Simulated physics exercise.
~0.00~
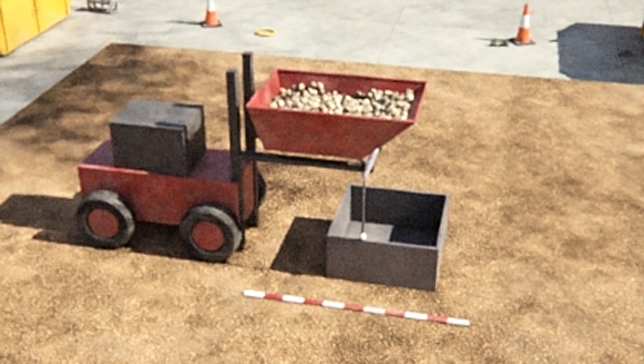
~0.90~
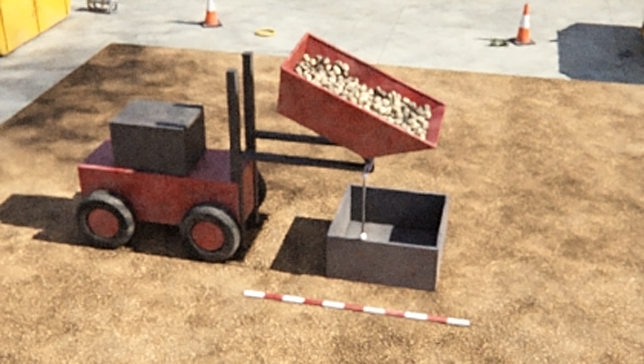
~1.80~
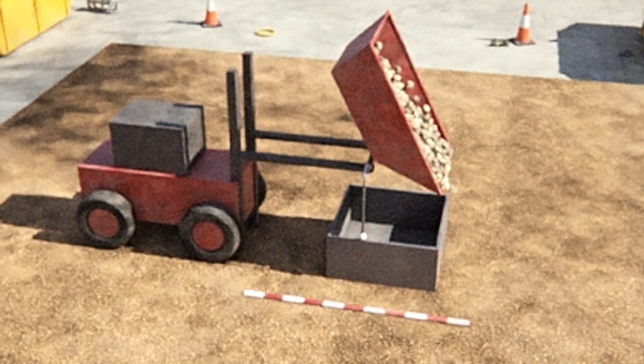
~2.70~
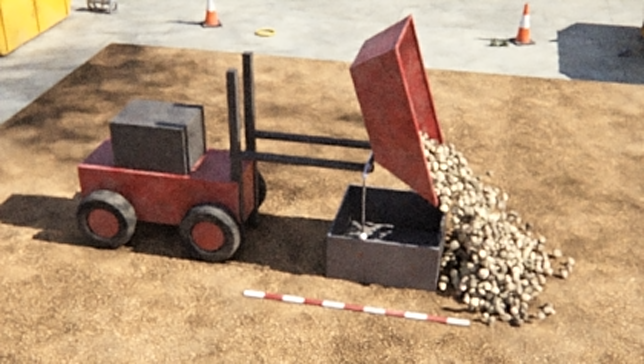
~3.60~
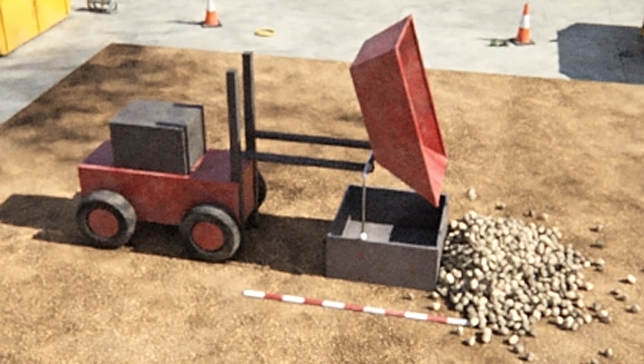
A red fork truck held up a skip full of pale stones, then tipped it steeply to the right, and the stones poured out past the dark bin, ending in a spread-out heap on the ground beside it.
